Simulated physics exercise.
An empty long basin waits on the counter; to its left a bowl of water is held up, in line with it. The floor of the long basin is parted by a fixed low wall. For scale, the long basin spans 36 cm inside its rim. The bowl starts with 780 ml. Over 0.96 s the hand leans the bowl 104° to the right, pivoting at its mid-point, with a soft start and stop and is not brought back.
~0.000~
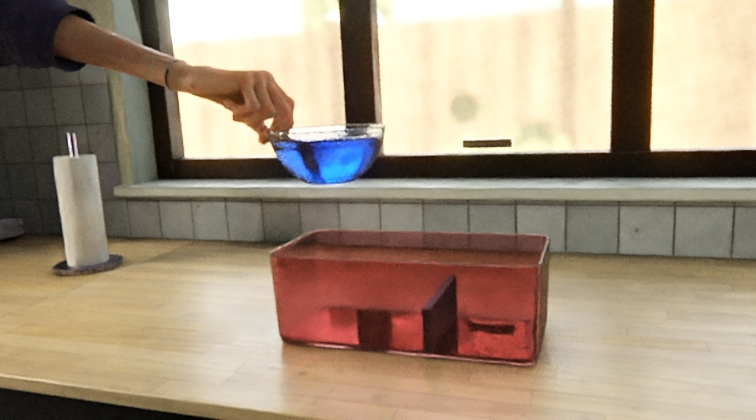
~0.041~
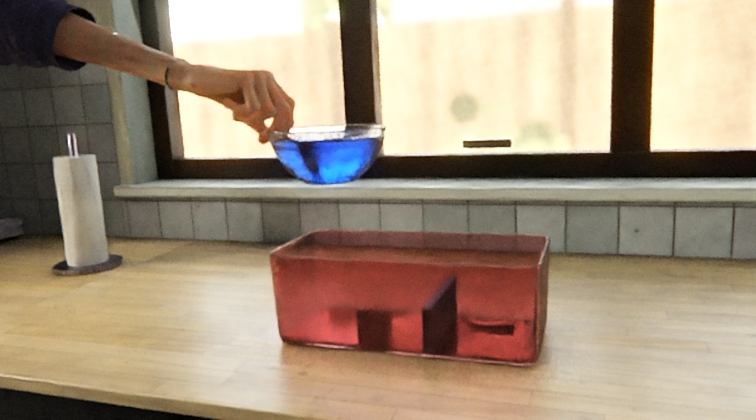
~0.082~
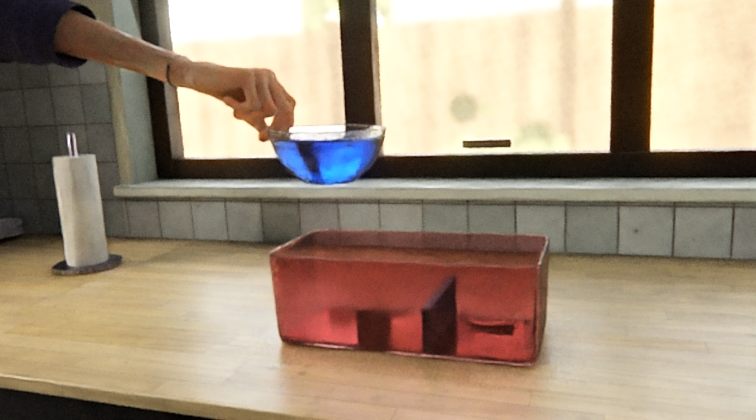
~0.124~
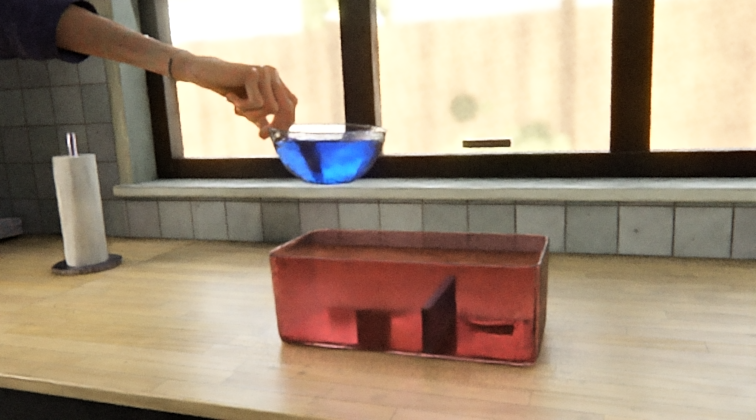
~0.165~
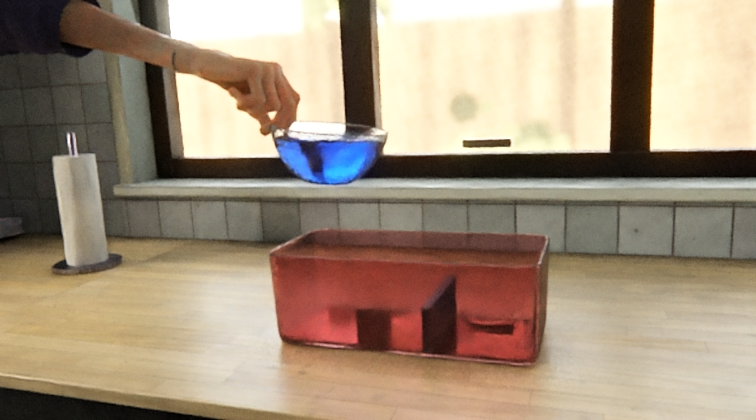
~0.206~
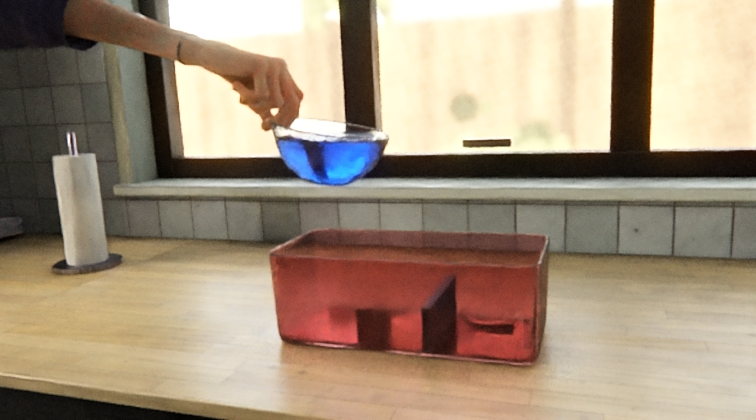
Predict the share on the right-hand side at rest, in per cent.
The far part has some 35 per cent.
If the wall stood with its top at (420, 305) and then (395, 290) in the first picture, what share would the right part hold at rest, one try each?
First 70, then 90 per cent.
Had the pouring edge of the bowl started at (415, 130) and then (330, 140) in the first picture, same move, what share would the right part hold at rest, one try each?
In turn about 80 and 0 per cent.
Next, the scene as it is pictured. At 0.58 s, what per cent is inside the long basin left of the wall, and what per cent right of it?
Some 12 per cent left and 14 right.
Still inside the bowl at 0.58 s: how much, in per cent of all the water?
About 36 per cent.
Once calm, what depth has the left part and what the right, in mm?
Some 16 mm on the left and 14 mm on the right.
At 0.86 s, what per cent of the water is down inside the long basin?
About 96 per cent.
Then, 0.58 s in, the tilt is 69° and 37 per cent is still to pour, 11 is left of the wall and 14 right of it.
Then, 0.86 s in, the tilt is 101° and 0 per cent is still to pour, 62 is left of the wall and 34 right of it.
Then, 1.15 s in, the tilt is 104° and 0 per cent is still to pour, 64 is left of the wall and 35 right of it.
Then, 1.46 s in, the tilt is 104° and 0 per cent is still to pour, 64 is left of the wall and 35 right of it.
Finally, 64 per cent lies left of the wall, 35 right of it and 1 outside.
